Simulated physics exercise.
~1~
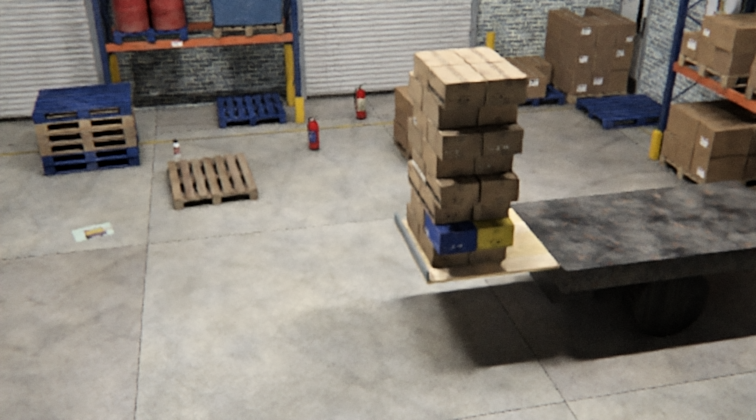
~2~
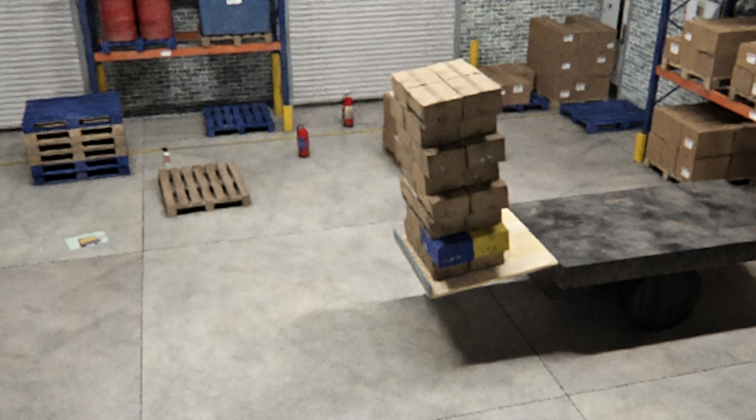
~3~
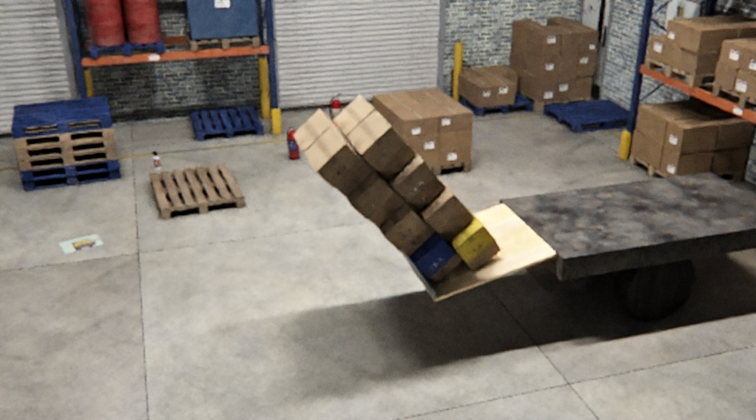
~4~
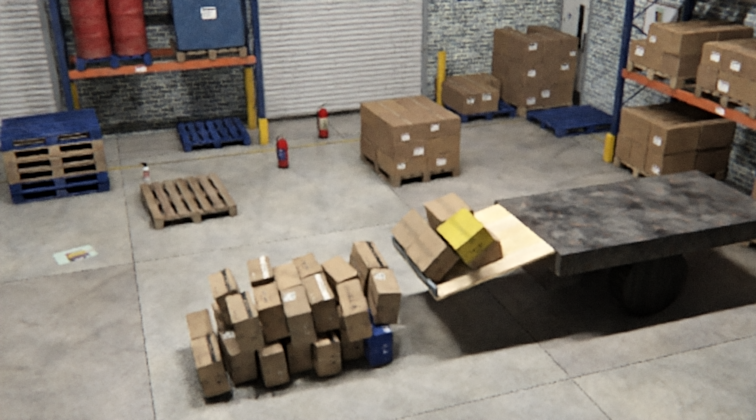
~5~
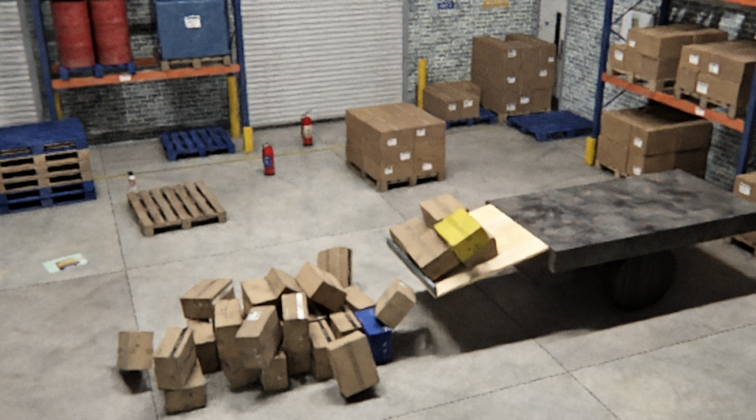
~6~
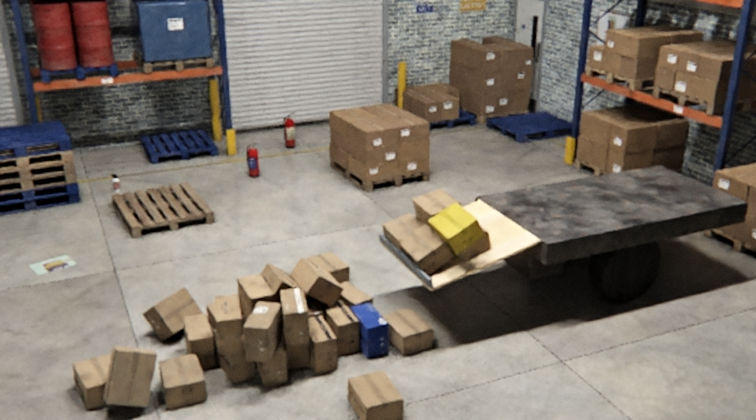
In this clip, a tall stack of cartons, including a blue and a yellow one, leans as the flap beneath it tilts, then topples left onto the warehouse floor; most cartons end scattered there, blue included, while the yellow one and a few others remain on the sloping flap.
